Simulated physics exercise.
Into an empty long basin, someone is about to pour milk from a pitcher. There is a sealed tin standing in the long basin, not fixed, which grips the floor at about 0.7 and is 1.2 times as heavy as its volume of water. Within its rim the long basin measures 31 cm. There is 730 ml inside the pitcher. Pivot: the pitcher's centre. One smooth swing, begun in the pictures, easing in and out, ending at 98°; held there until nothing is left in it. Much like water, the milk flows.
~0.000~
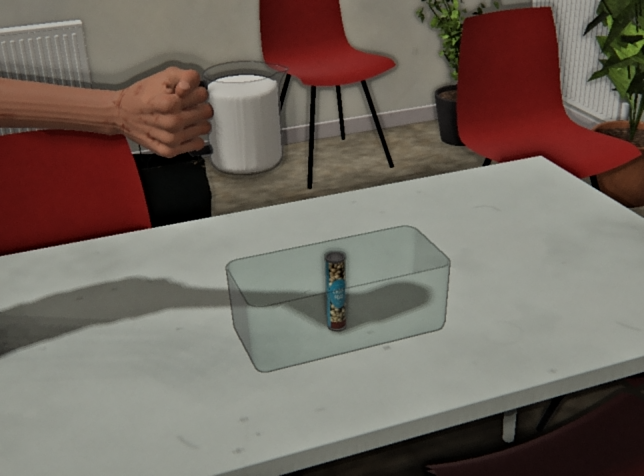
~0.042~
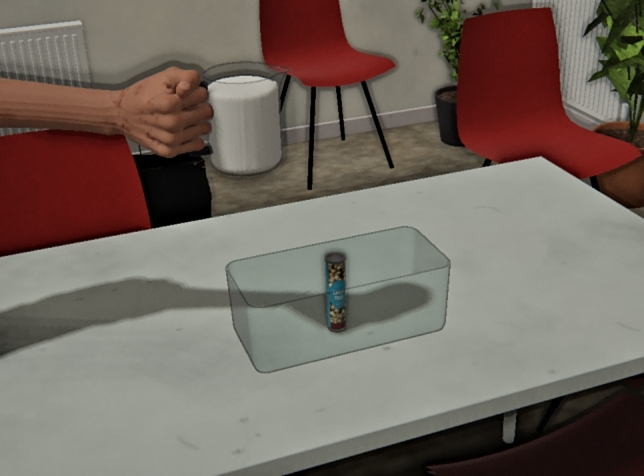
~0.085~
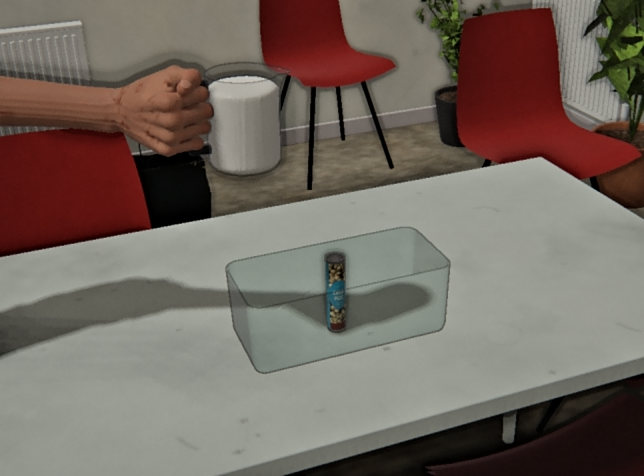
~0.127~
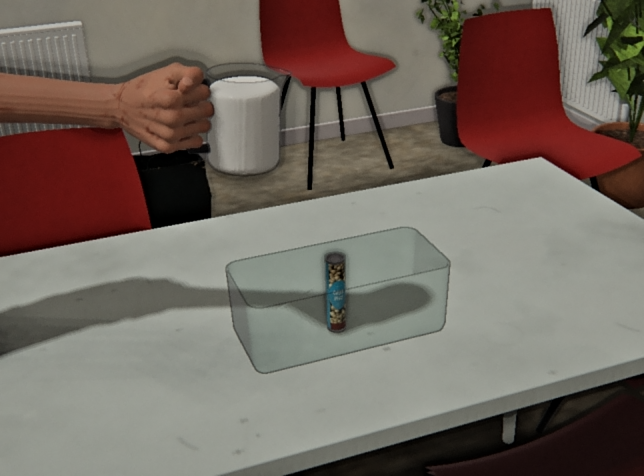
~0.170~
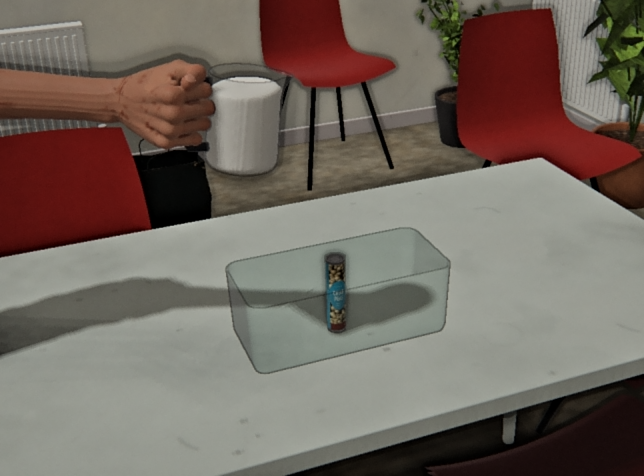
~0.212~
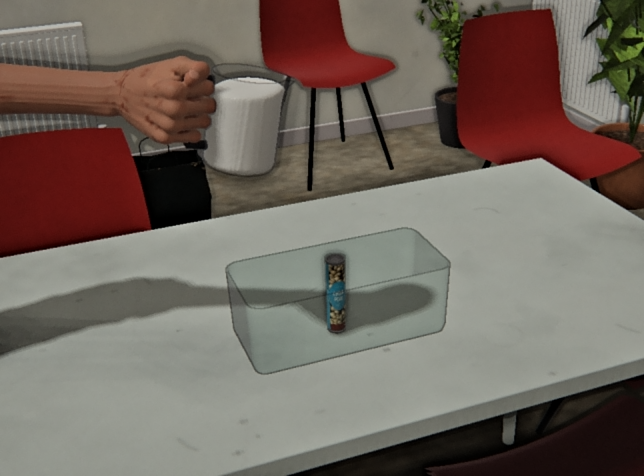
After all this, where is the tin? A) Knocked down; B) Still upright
B, still upright.
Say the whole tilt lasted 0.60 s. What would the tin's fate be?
In that case the tin stays vertical.
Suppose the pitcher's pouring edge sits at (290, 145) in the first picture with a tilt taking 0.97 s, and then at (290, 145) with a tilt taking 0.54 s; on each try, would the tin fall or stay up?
First it tips over; then it tips over.
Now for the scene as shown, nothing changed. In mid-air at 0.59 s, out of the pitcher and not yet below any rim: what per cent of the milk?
Near 14 in a hundred.
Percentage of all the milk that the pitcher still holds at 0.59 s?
Remaining: Near 86 % of the total.
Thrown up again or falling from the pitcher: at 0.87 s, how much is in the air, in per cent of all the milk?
Near 32 in a hundred.
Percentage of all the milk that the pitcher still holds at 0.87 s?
About 40 per cent.
After 0.59 s the tilt is 65° and 85 per cent is still to pour; the tin stands where it began.
After 0.87 s the tilt is 95° and 40 per cent is still to pour; the tin stands where it began.
After 1.16 s the tilt is 98° and 10 per cent is still to pour; the tin stands where it began.
After 1.47 s the tilt is 98° and 2 per cent is still to pour; the tin stands where it began.
In the end the tin stands where it began.
